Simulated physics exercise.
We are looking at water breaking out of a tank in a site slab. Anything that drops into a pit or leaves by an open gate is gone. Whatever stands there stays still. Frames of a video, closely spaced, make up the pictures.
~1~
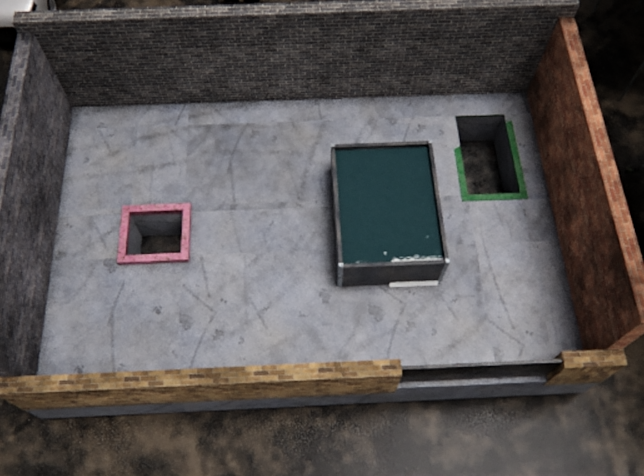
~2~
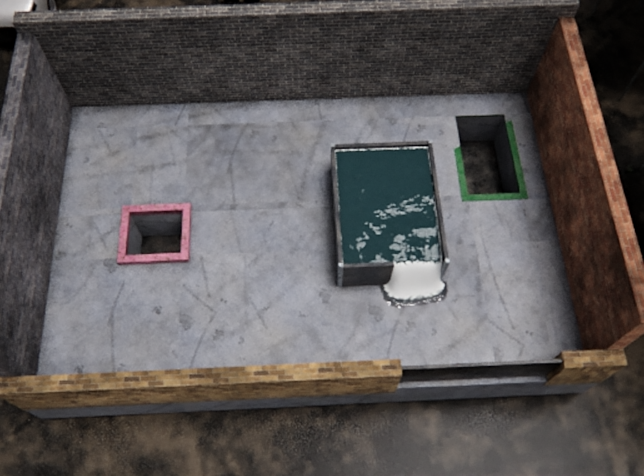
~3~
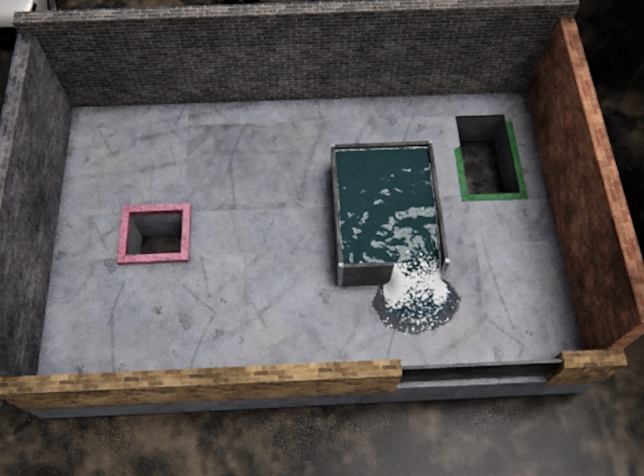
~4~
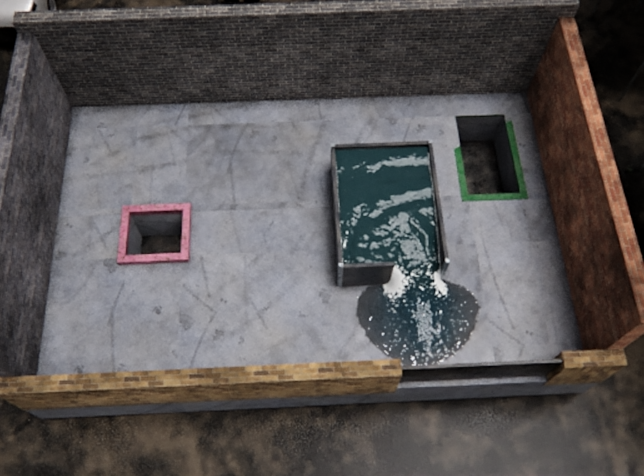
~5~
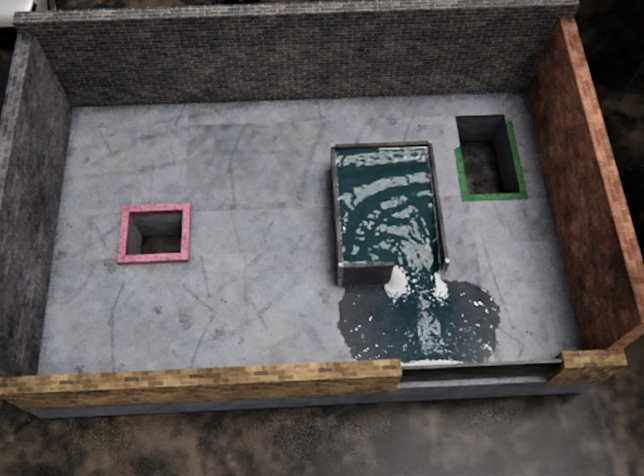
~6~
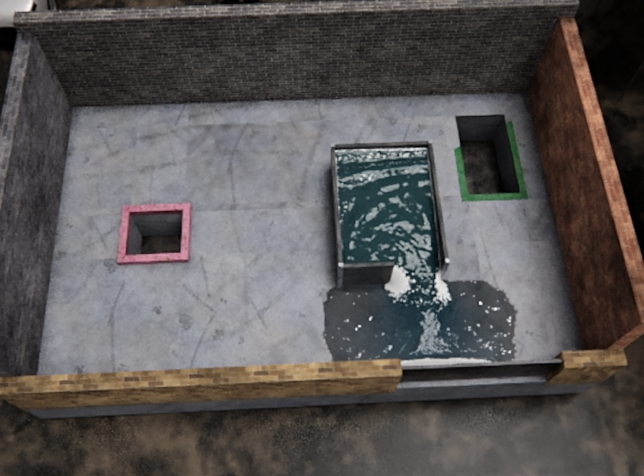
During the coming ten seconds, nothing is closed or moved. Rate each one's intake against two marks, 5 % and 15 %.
Ratings: Gate - below the 5 % mark; green pit - above the 15 % mark; pink pit - below the 5 % mark.
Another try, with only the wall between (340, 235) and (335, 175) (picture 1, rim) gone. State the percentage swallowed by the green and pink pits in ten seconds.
The green pit takes 0 per cent and the pink pit 12 per cent.
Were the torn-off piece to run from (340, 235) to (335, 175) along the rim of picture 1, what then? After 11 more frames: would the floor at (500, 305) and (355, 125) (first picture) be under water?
The first ends up unsoaked, the second ends up unsoaked.
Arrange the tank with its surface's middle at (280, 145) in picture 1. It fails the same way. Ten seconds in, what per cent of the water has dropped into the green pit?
The green pit takes 15 per cent.
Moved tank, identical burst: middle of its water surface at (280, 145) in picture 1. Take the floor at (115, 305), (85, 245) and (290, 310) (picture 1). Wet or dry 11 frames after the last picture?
Unflooded - unflooded - soaked.
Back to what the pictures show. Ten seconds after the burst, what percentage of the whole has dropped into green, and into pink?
26 and 0 per cent respectively.
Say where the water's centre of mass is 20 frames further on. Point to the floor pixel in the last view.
I'd put my finger on (393, 275).
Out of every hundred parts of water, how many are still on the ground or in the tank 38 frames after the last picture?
I'd put it at about 86 per cent.
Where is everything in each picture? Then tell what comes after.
The open tank at (387, 203) is whole and still, in the first picture.
The front is at (443, 285), out from the gap at (415, 273), in the second picture.
Water pours out at (415, 274) and has run to (403, 326), in the third picture.
Water pours out at (415, 275) and has run to a hidden place, in the fourth picture.
The front is at a hidden place, out from the gap at (415, 275), in the fifth picture.
Water pours out at (415, 275) and has run to a hidden place, in the sixth picture.
A moment on, water covers 15 % of the floor; the gate 0 %, the green pit 0 %, the pink pit 0 %.
Next, water covers 25 % of the floor; the gate 0 %, the green pit 0 %, the pink pit 0 %.
Then, water covers 55 % of the floor; the gate 0 %, the green pit 3 %, the pink pit 0 %.
Later, water covers 70 % of the floor; the gate 0 %, the green pit 13 %, the pink pit 0 %.
In the end, water covers 95 % of the floor; the gate 0 %, the green pit 26 %, the pink pit 0 %.
